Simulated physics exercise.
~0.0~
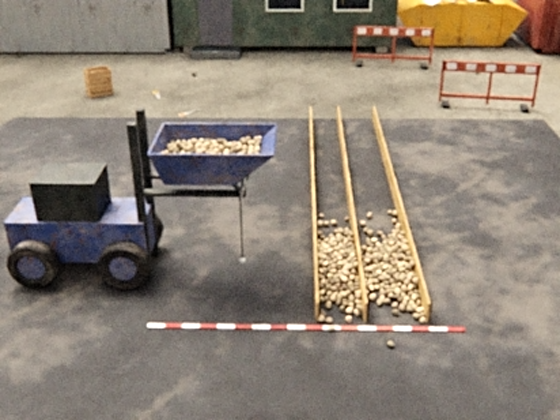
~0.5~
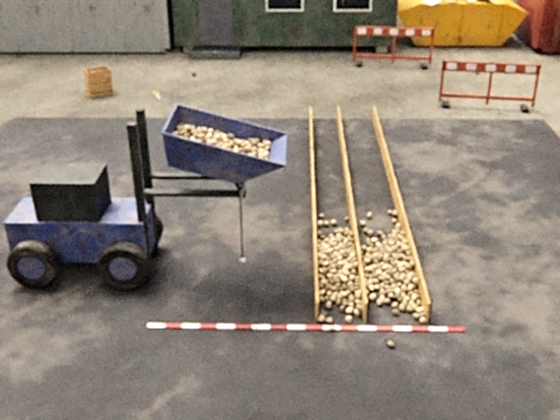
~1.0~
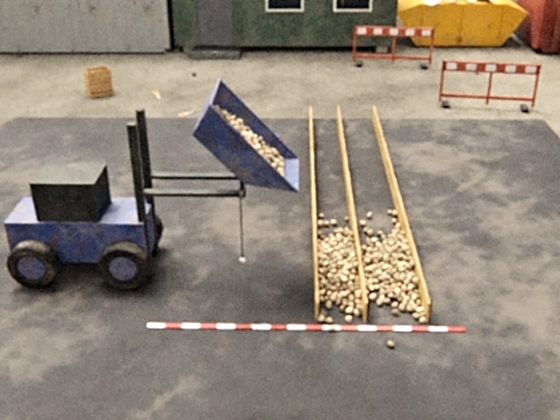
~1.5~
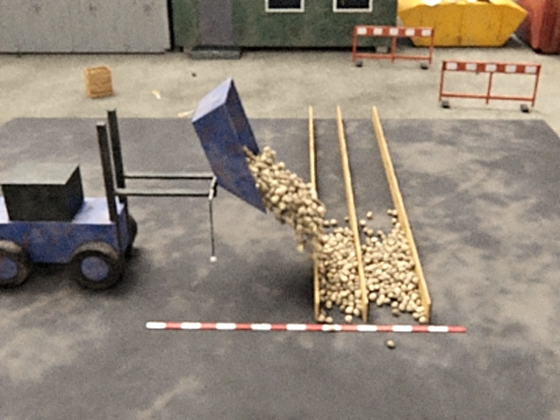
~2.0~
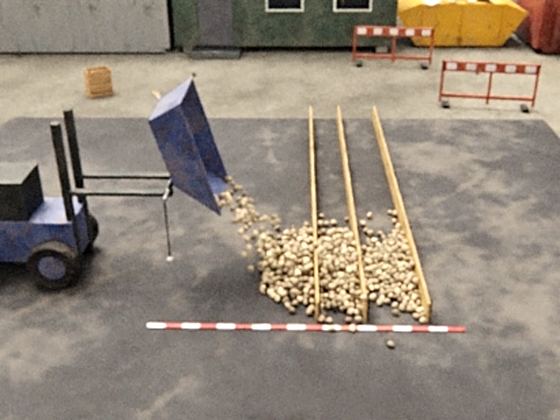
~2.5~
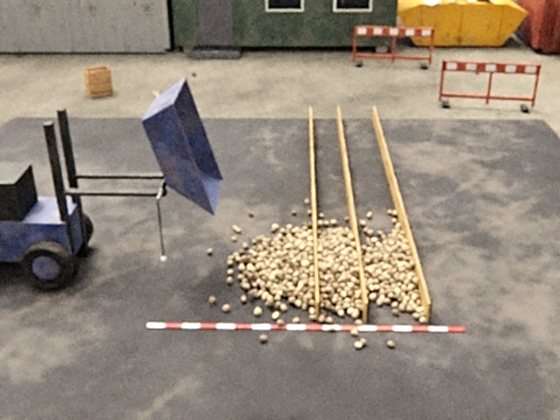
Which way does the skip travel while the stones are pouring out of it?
It moves to the left, carried away from the planks as the forklift backs off.
Blue forklift tipping its skip and backing left, spilling pale stones short of the wooden planks and into the nearer bay.
